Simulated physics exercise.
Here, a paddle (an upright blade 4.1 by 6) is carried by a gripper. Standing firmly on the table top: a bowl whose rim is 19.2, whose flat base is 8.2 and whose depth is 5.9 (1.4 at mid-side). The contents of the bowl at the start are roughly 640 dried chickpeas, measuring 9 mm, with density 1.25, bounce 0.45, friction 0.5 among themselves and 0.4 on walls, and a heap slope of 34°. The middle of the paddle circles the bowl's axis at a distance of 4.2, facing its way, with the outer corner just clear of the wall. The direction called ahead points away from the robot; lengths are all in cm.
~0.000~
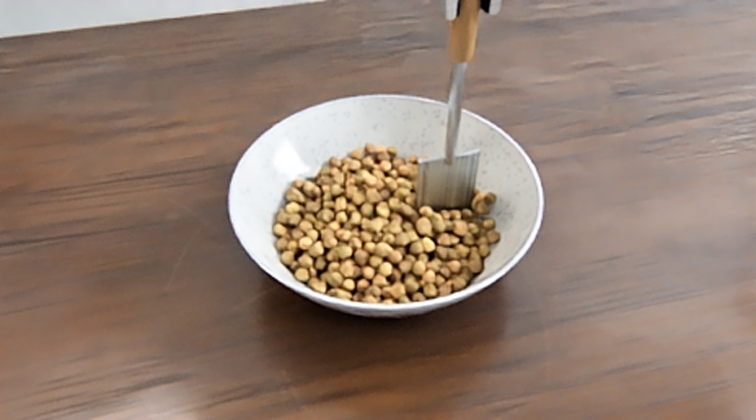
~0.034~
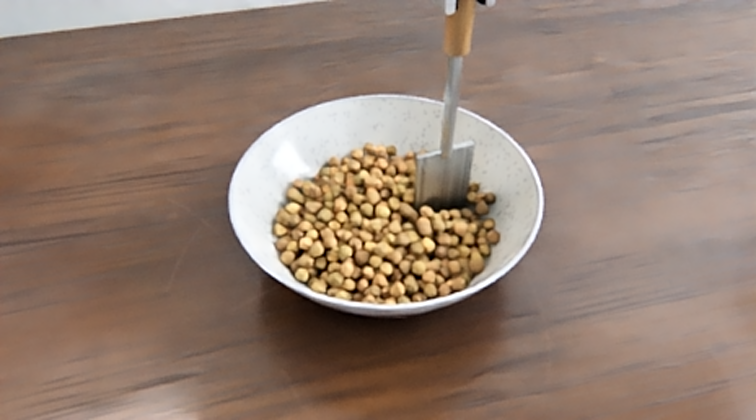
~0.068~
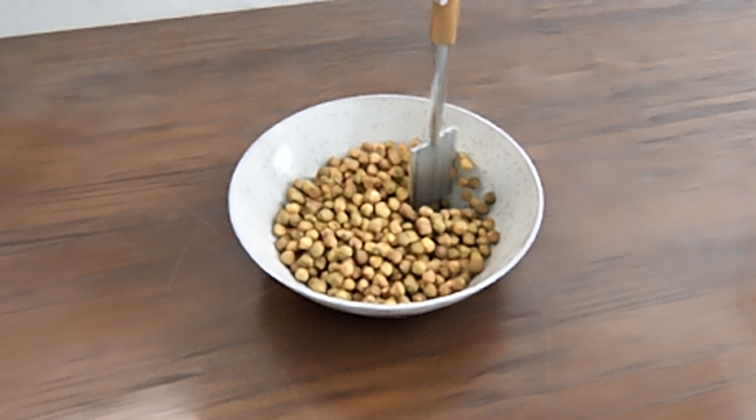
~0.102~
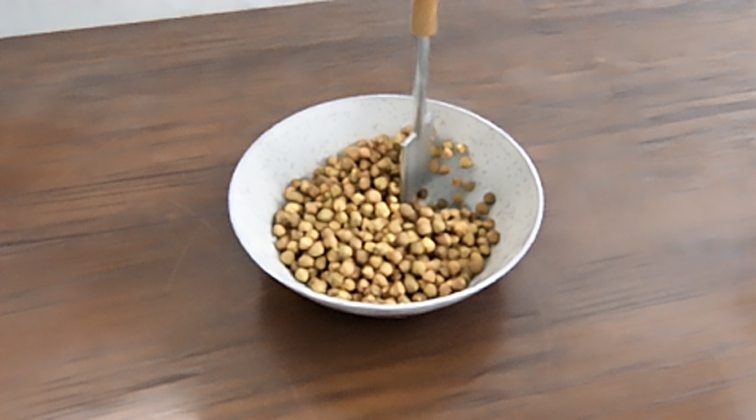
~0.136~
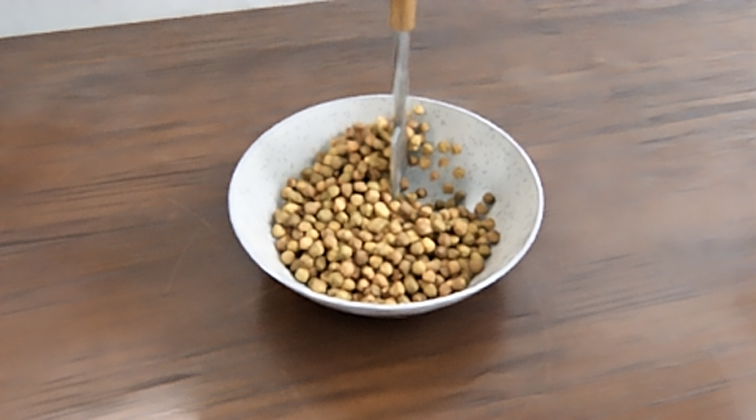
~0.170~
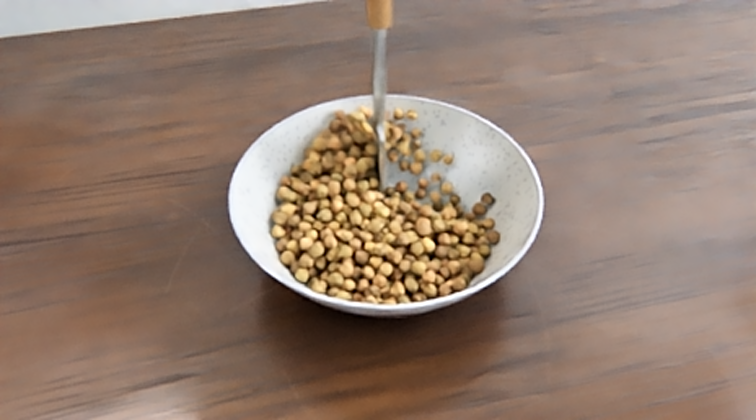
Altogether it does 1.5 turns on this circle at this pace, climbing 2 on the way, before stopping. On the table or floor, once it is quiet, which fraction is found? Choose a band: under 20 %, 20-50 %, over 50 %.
Band: Under 20 %.
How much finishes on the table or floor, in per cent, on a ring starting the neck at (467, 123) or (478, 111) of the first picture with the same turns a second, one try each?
Near 5 and 0 in a hundred, one try each.
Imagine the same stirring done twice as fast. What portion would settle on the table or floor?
Estimated share: About 25 per cent.
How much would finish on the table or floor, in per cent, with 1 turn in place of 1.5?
That would give some 0 percent.
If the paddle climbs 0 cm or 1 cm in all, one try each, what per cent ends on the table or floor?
Try one: Around 5 %; try two: Around 0 %.
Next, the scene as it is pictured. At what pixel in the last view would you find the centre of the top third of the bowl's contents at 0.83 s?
In the final view it lies at about (387, 197).
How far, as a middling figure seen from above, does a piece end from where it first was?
I'd estimate close to 5 cm.
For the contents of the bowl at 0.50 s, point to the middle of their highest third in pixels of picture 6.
Around pixel (412, 264).
After 0.50 s, 260° round, highest piece 7 above the table; 624 in the bowl, 11 on the table or floor, 4 in flight or on the tool.
After 0.83 s, 80° round, highest piece 6 above the table; 620 in the bowl, 19 on the table or floor.
After 1.20 s, 180° round, highest piece 5 above the table; 620 in the bowl, 19 on the table or floor.
After 1.90 s, 180° round, highest piece 5 above the table; 620 in the bowl, 19 on the table or floor.
In the end, 620 in the bowl, 19 on the table or floor. That is 3 % on the table or floor.
